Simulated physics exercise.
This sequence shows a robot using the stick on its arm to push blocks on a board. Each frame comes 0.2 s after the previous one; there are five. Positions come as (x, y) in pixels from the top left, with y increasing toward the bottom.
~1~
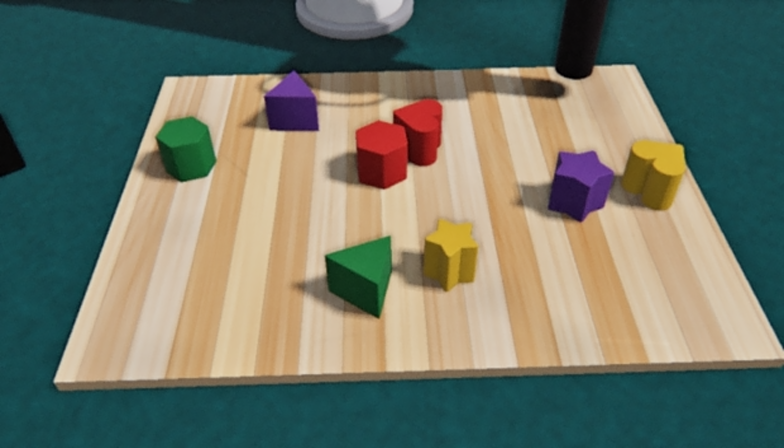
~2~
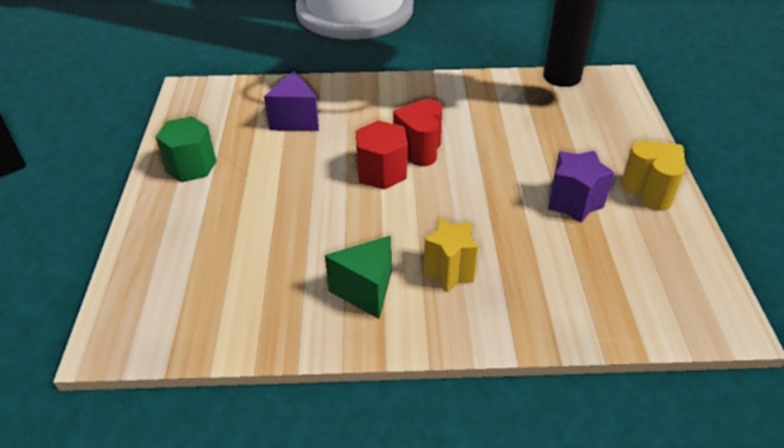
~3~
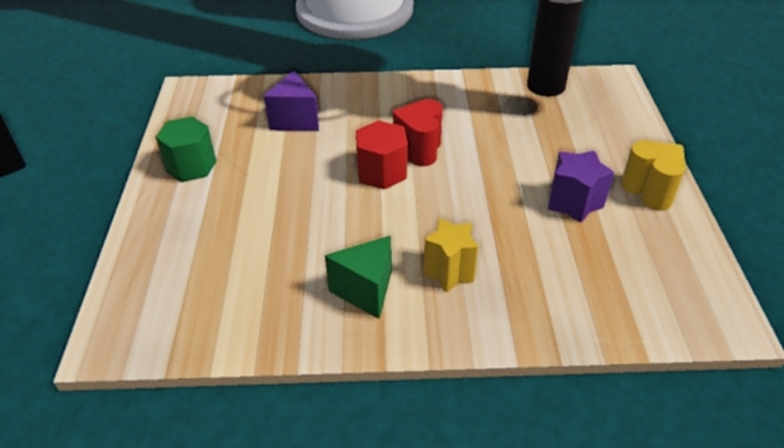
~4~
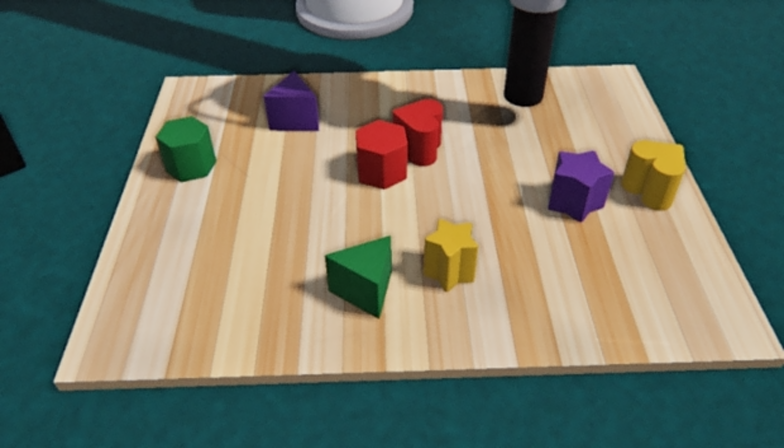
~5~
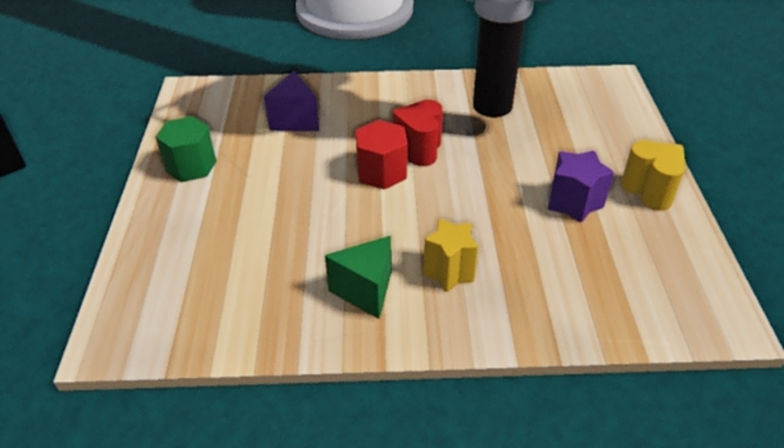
A black stick on a robot arm moves left and slightly forward from the far right of a wooden board, nearing a red heart and a red six-sided block, while all the green, purple, yellow and red blocks stay still.
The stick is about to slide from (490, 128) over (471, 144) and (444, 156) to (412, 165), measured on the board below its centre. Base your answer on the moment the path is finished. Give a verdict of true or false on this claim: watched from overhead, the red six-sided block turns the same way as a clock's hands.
This is false.
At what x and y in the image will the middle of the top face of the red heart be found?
I'd expect the centre of its top face to be at (383, 113).
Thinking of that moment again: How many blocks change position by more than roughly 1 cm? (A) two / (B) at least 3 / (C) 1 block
Choice A: Two.
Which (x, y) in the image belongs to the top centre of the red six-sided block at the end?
Put as a pixel place, it's (352, 140).
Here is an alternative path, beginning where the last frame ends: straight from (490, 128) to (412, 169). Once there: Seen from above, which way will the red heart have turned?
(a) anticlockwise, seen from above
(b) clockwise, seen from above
The answer is b.
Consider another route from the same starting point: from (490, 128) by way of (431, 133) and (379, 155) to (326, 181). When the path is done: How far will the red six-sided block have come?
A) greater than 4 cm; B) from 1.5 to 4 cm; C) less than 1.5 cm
The correct letter is A.
On the path given first. One third of the way, stick (472, 123); nothing pushed yet.
Two thirds of the way, stick (444, 134); red six-sided block (373, 138); red heart (406, 115).
At the end, stick (412, 143); red six-sided block (352, 140), turned 45° anticlockwise; red heart (383, 113), turned 30° clockwise.
